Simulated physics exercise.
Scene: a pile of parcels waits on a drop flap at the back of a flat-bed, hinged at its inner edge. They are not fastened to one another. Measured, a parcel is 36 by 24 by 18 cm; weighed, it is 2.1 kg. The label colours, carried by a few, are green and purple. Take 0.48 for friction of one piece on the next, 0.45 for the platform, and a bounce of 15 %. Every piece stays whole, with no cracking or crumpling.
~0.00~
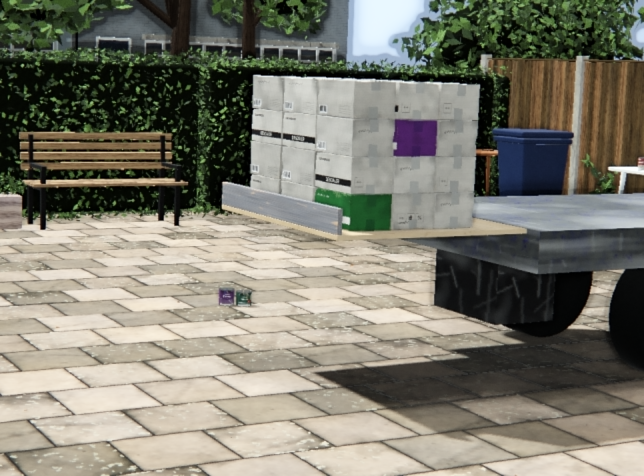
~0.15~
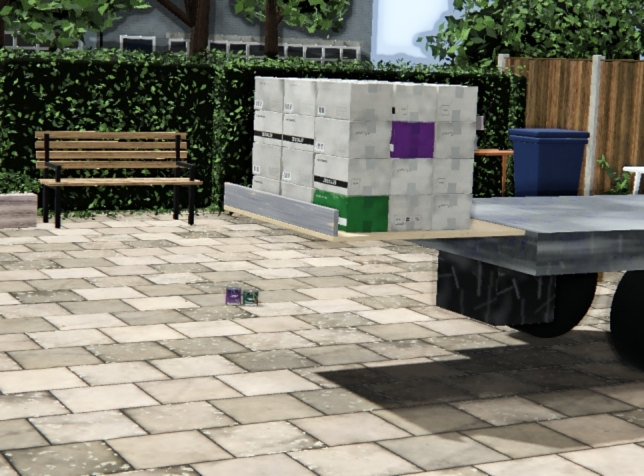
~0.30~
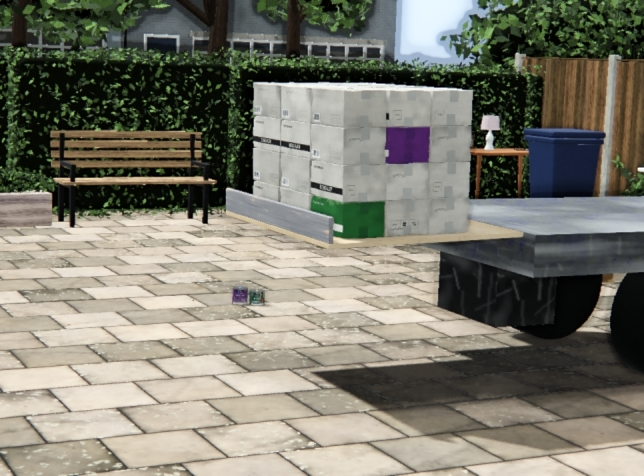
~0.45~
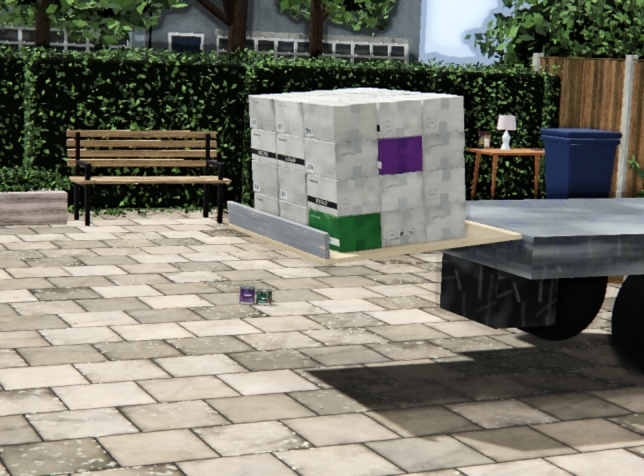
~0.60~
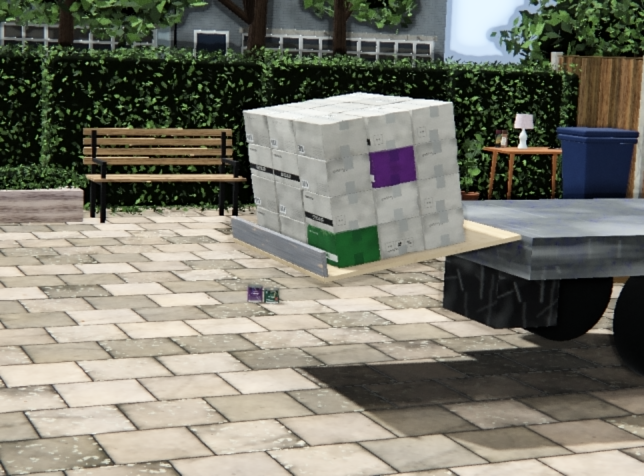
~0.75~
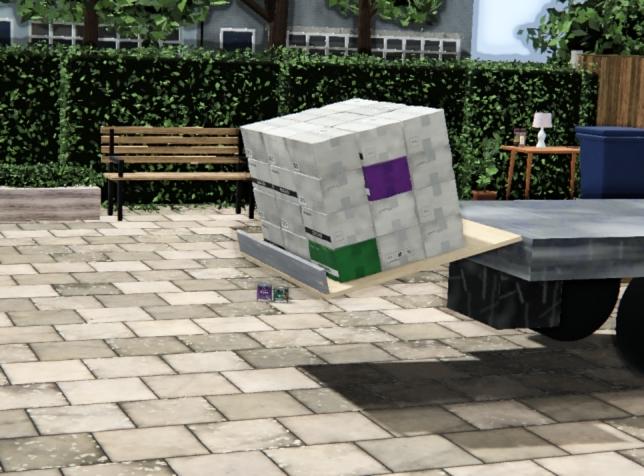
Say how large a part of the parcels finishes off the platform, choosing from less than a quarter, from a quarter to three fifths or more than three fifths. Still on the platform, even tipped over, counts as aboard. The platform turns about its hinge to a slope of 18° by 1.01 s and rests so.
I would say between a quarter and three fifths.
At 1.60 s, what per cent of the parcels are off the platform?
It's 5 percent at that point.
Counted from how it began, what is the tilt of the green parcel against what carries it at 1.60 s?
Near 25 degrees from where it started.
After 1.60 s, slope 18°; 1 of the 36 parcels off the platform; green parcel 25° from how it stood; purple parcel 22° from how it stood.
After 2.10 s, slope 18°; 18 of the 36 parcels off the platform; purple parcel on its side; green parcel 29° from how it stood.
In the end (3.3 s), slope 18°; 18 of the 36 parcels off the platform; purple parcel on its side; green parcel 28° from how it stood. That is 50 per cent. From the last view, middles, purple parcel near (276, 399), green parcel near (328, 264).
